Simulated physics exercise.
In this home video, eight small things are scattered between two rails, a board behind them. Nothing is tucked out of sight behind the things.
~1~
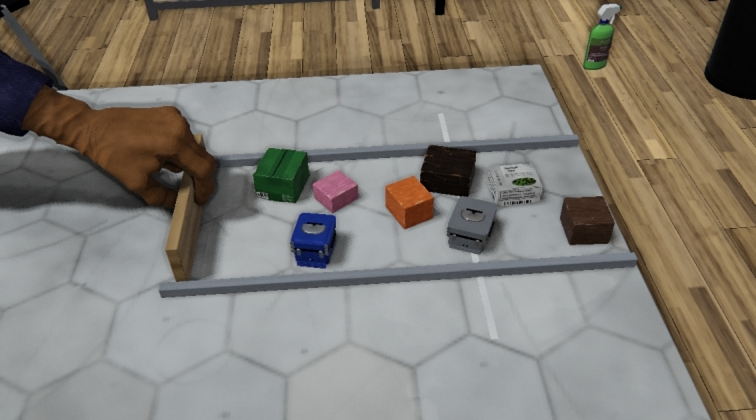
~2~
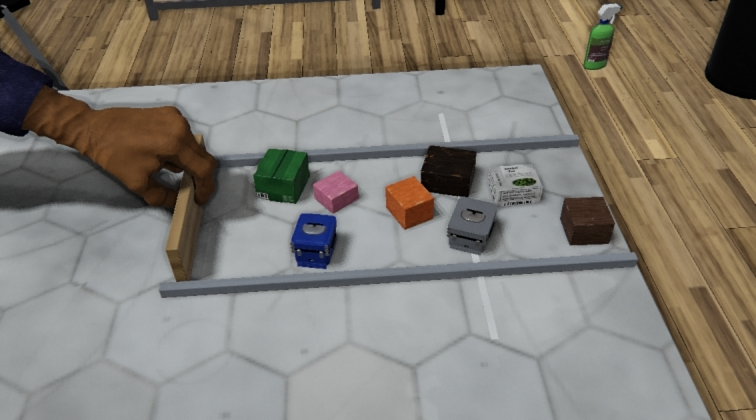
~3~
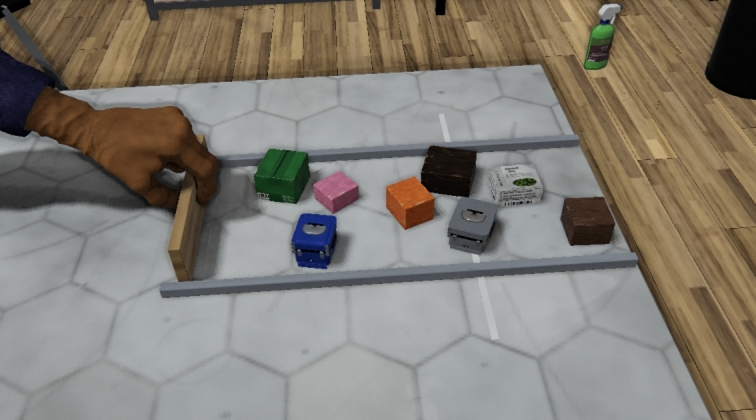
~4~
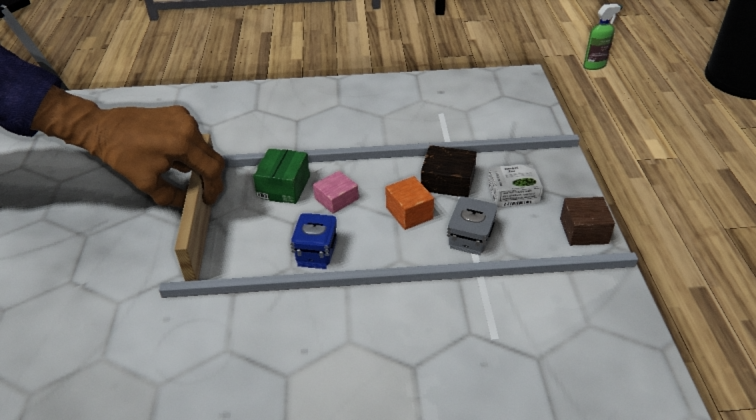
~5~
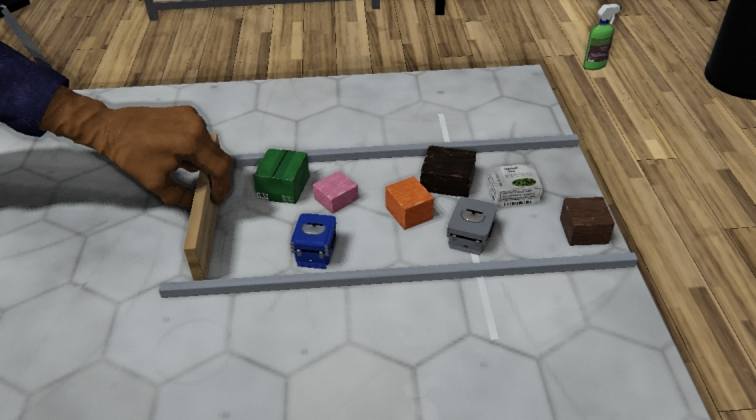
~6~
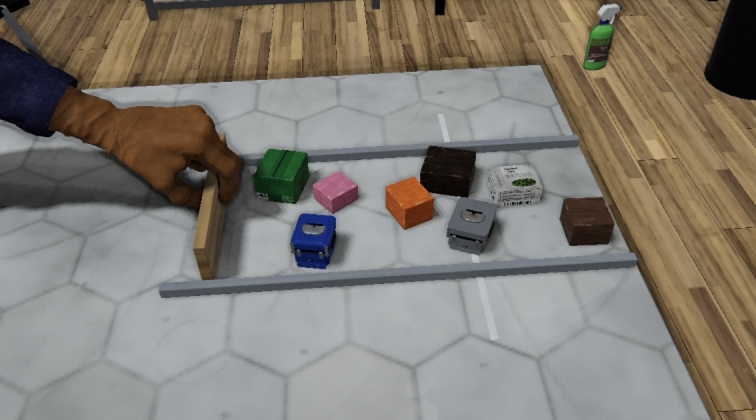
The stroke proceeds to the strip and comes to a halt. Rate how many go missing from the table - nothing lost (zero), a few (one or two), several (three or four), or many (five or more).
Nothing lost.
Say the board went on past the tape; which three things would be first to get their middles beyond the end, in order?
White box, brown block, black block.
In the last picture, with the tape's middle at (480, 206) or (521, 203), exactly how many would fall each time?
You'd get 0 the first time and 2 the second.
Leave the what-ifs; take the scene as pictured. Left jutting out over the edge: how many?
Count of overhanging things: 0.
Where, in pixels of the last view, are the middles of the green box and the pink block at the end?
Roughly (474, 155), and the other roughly (476, 185).
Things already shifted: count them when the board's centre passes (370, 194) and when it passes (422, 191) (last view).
One spot: 4. Other spot: 7.
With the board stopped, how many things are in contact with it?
All in all, 3.
A little later, none off yet; brown block at rest near (586, 221); white box at rest near (514, 185); grey case at rest near (472, 226).
When it is over, the number that fall off is zero.
